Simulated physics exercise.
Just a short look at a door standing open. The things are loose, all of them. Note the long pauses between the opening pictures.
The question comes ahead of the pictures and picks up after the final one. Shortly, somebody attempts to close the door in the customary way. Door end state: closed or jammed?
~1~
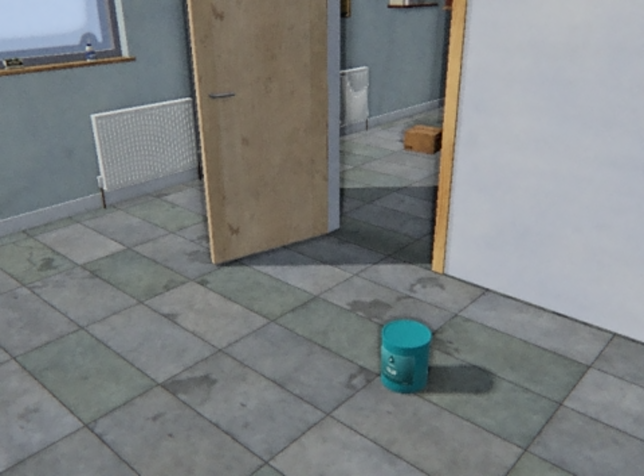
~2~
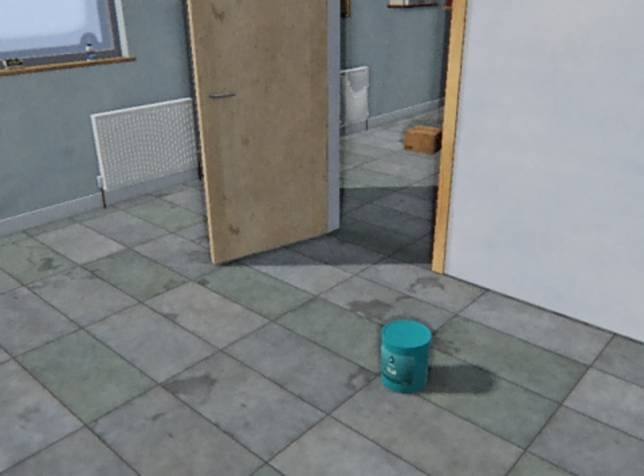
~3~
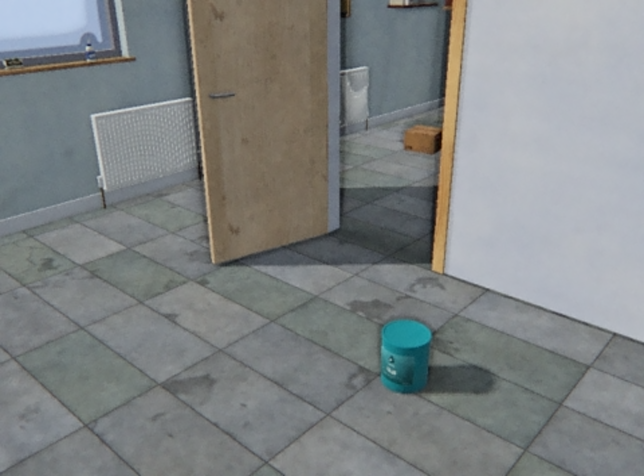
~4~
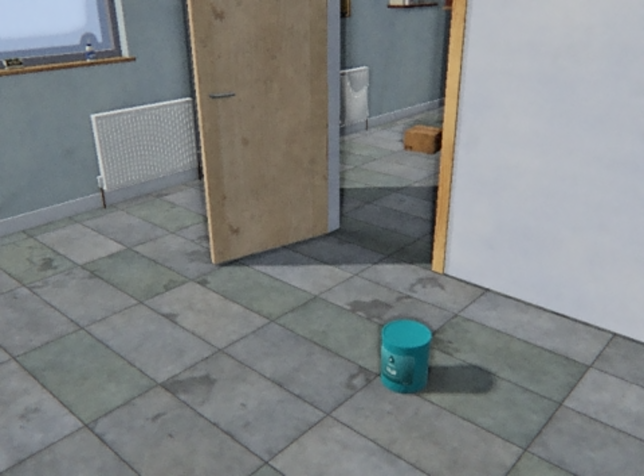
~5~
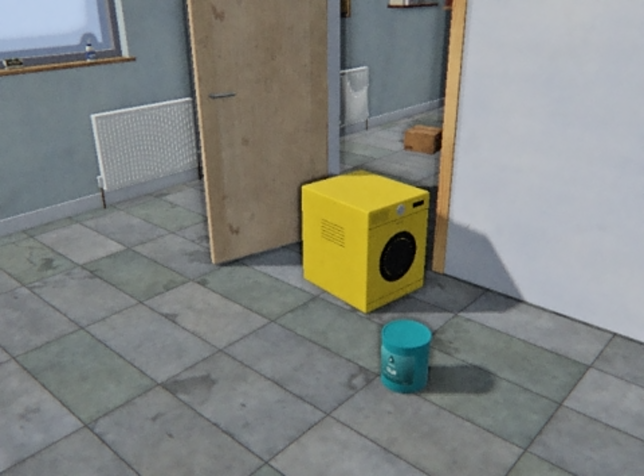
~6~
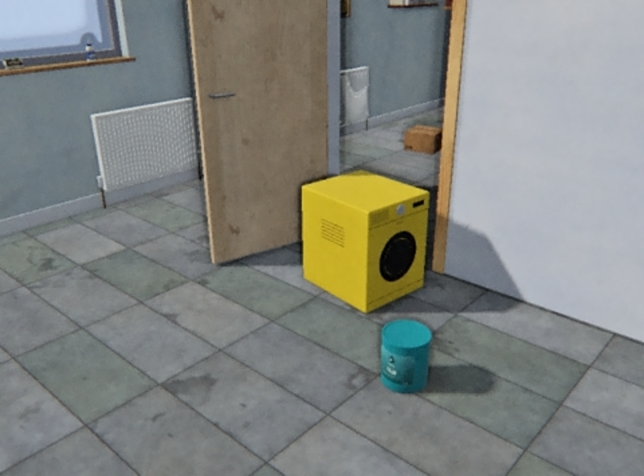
The door will be held back from its frame.
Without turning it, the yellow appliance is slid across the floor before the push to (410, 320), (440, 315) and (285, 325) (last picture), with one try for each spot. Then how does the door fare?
The door finishes its swing in case one, finishes its swing in case two and is obstructed in case three.
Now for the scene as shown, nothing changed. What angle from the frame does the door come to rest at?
Near 60° open.
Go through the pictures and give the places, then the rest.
The first picture shows door wide open and still; turquoise pail (405, 357).
The second picture shows door wide open and still; turquoise pail (405, 357).
The third picture shows door wide open and still; turquoise pail (405, 357).
The fourth picture shows door wide open and still; turquoise pail (405, 357).
The fifth picture shows door wide open and still; turquoise pail (405, 357).
The sixth picture shows door wide open and still; yellow appliance (363, 237); turquoise pail (405, 357).
Then, 0.80 s later than the last frame, door at 90°.
Then, 1.20 s later than the last frame, door at 75°.
When it is over, door at 62°; both as before. End places, in pixels of the last picture, yellow appliance near (364, 237).
